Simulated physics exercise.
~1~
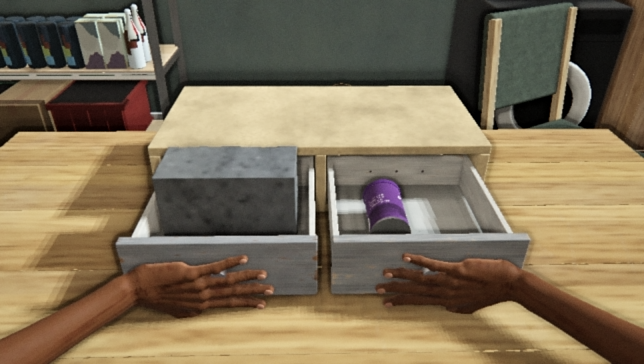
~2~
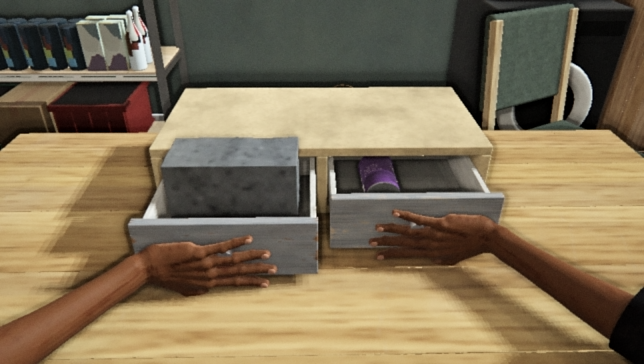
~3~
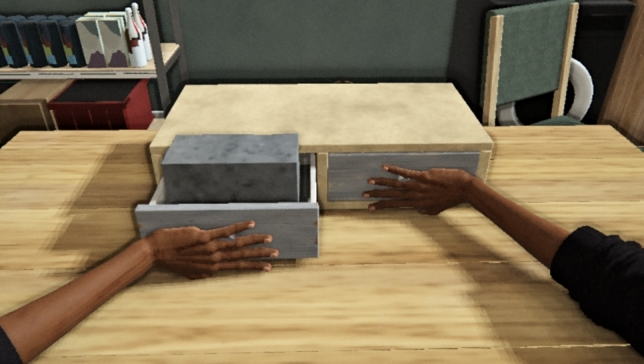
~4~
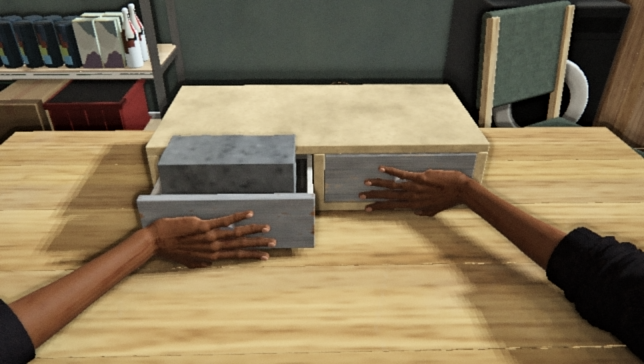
To begin with, two drawers stand open side by side in a pale wooden chest on a table, with a hand against the front of each. The left drawer holds a tall grey block that rises above its sides, while a purple tin lies on its side in the right one. Both hands push, and the right drawer slides about halfway in as the left moves more slowly. The right drawer then shuts flush, hiding the tin. The left drawer creeps in a little further but stays ajar, the grey block still upright inside and both hands still on the fronts.
